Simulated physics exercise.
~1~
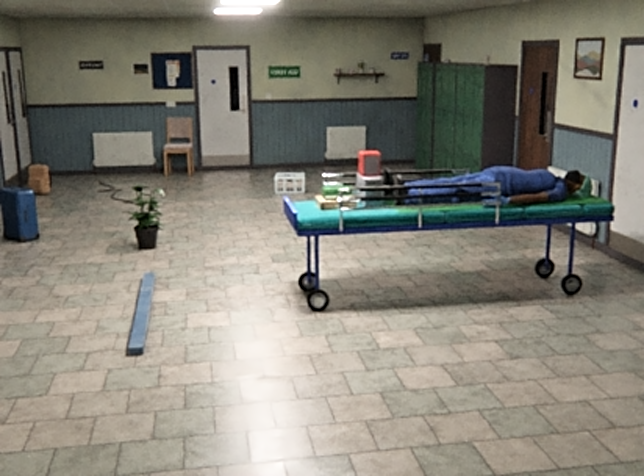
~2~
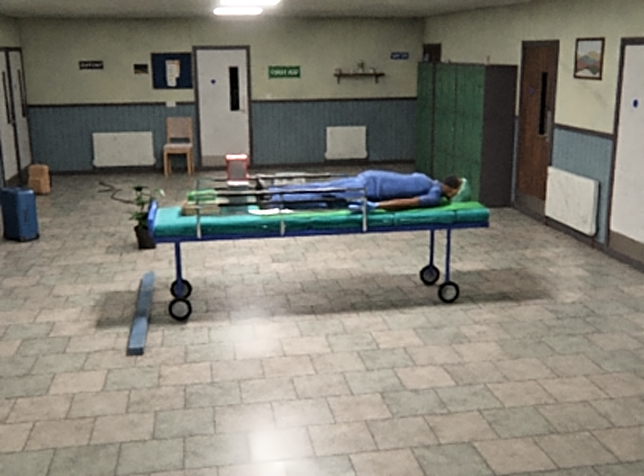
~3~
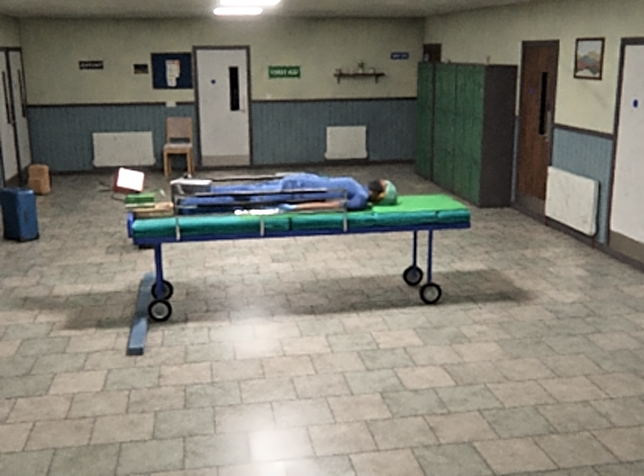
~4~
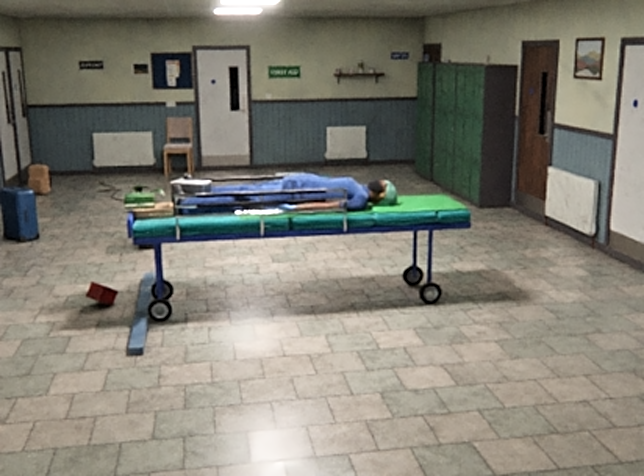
A wheeled stretcher carrying a person rolls left, stops at a sill, and a red box tumbles off.
